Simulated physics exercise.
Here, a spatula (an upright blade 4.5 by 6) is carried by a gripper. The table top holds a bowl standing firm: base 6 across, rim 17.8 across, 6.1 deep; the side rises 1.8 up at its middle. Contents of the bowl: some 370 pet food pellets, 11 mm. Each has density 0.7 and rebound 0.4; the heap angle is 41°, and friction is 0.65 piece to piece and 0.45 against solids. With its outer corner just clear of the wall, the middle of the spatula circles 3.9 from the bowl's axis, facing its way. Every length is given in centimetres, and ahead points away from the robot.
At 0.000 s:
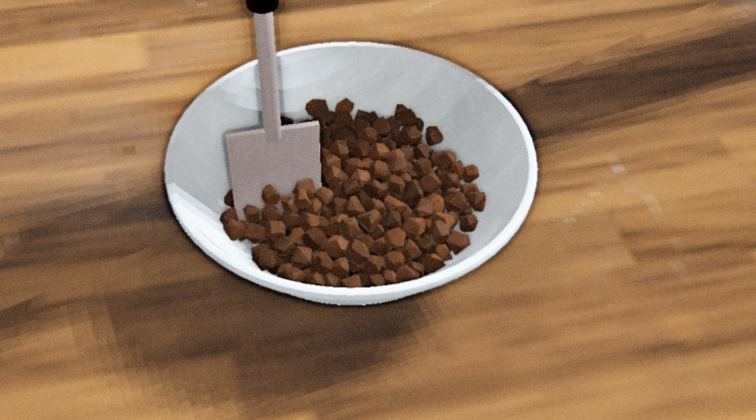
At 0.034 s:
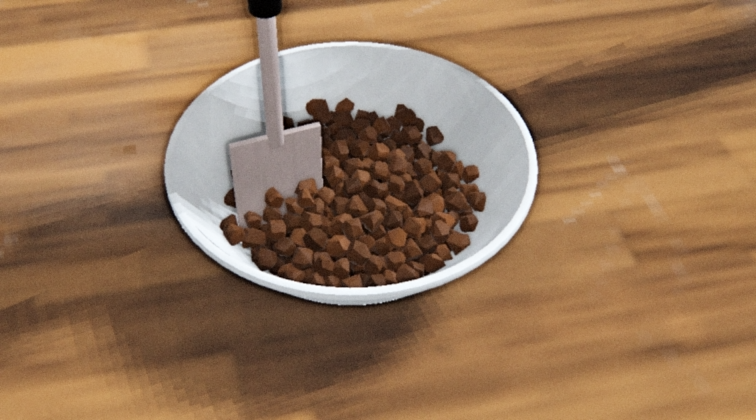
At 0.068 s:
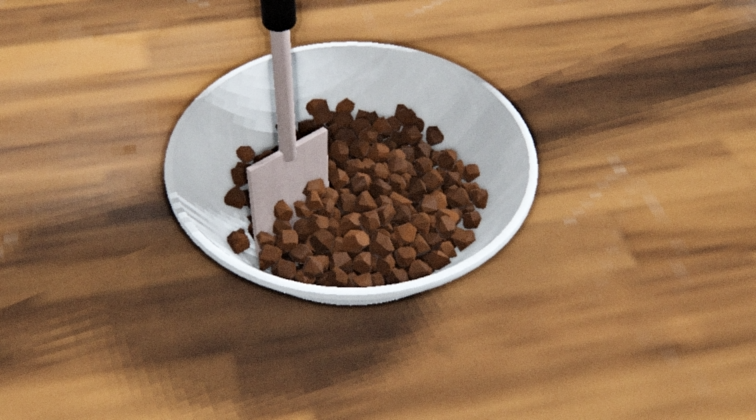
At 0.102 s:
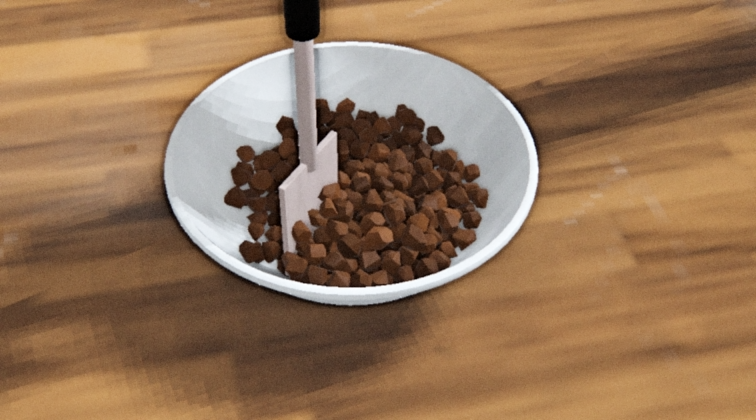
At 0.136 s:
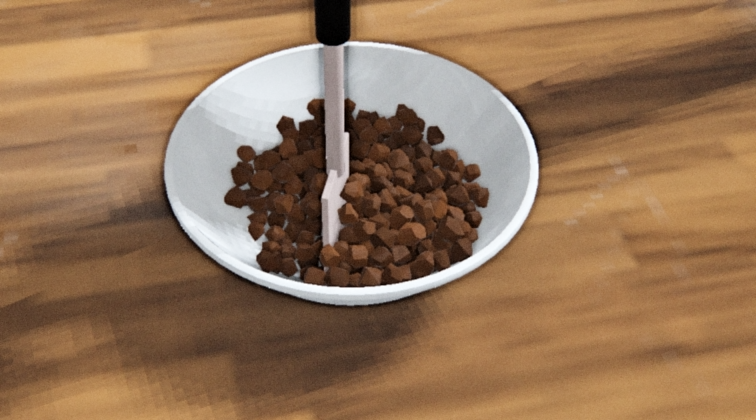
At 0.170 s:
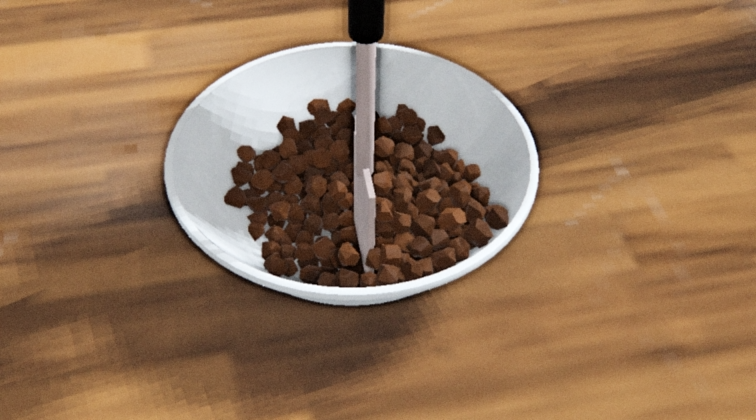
A flat spatula sweeping rightward through brown pellets in a white bowl, turning edge-on as it pushes them across.
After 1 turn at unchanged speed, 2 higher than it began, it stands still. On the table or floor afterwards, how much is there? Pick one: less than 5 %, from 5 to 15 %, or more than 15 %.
From 5 to 15 %.
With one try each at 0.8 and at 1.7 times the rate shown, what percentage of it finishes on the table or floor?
Some 10 and 25 per cent.
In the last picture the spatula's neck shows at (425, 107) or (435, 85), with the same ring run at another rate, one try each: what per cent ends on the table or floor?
First try: Around 25 %; second try: Around 25 %.
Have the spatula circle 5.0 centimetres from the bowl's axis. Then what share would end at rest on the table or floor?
It would be near 5 per cent.
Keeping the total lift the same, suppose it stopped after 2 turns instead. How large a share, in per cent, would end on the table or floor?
About 20 per cent.
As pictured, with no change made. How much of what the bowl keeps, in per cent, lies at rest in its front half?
Around 50 percent of it.
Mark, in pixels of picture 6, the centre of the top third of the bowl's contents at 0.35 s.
About pixel (419, 114).
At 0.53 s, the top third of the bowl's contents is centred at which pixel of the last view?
I'd point to about (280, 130).
After 0.35 s, 191° round, highest piece 9 above the table; 364 in the bowl, 1 on the table or floor, 7 in flight or on the tool.
After 0.53 s, 296° round, highest piece 9 above the table; 345 in the bowl, 22 on the table or floor, 5 in flight or on the tool.
After 0.82 s, 0° round, highest piece 7 above the table; 334 in the bowl, 38 on the table or floor.
After 1.52 s, 0° round, highest piece 6 above the table; 334 in the bowl, 38 on the table or floor.
At rest, 334 in the bowl, 38 on the table or floor. That is 10 % on the table or floor.
